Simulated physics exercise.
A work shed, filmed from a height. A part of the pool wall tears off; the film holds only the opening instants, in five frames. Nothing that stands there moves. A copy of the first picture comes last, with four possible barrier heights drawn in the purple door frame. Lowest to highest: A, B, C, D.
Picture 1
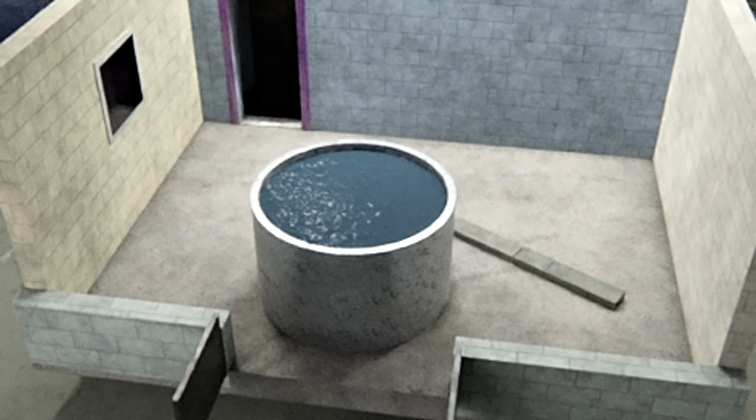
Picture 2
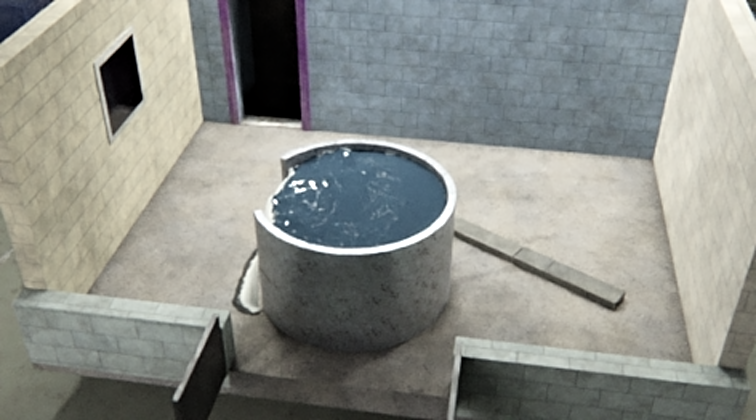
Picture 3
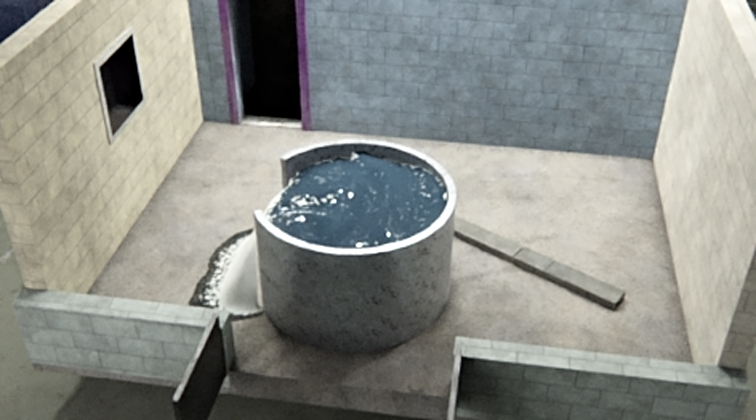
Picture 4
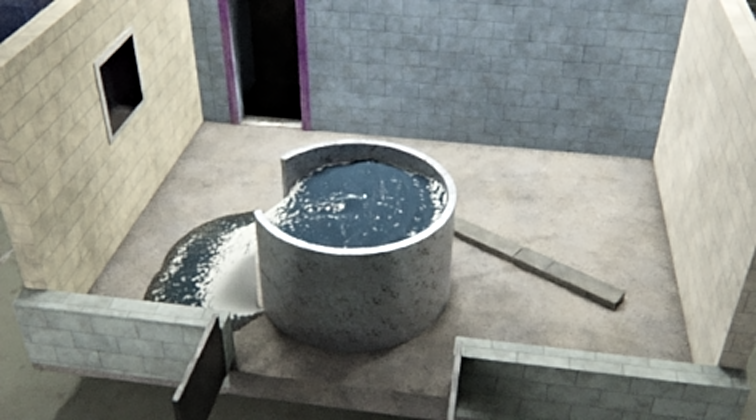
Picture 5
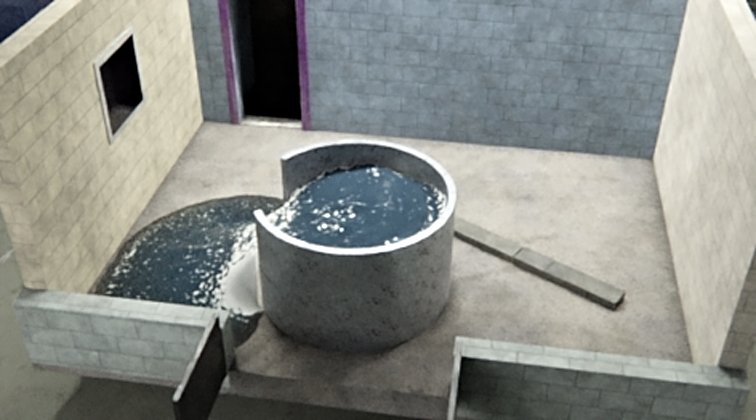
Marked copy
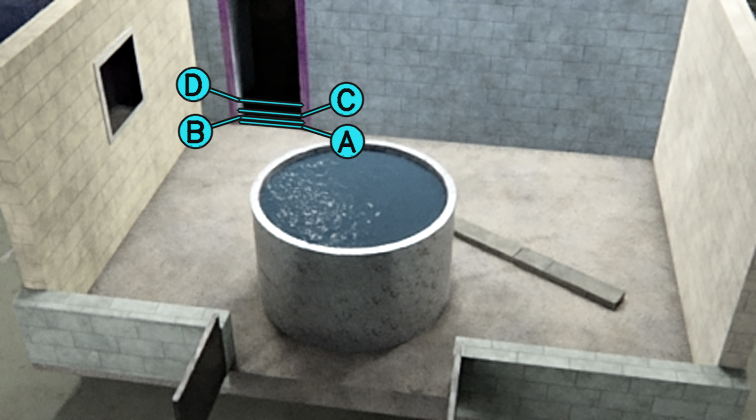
In a walled work shed seen from above, a round pool sat full and calm until a gap opened in its left side, and water poured through and spread across the floor toward the left wall.
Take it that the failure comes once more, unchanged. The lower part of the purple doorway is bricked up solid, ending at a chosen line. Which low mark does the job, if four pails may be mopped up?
Go for D.
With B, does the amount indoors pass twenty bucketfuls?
Yes.
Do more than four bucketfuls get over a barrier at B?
Yes, it does.
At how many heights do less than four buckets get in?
One.
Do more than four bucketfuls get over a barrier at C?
Yes, that goes wrong.
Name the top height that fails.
That would be C.
On the marked copy, A at (271, 124); B at (271, 120); C at (270, 112); D at (269, 102); from the bottom up A, B, C, D.
For height A, dozens of bucketfuls pour in.
For height B, dozens of bucketfuls pour in.
For height C, about 13 bucketfuls get in.
For height D, a splash gets over, under a bucket.
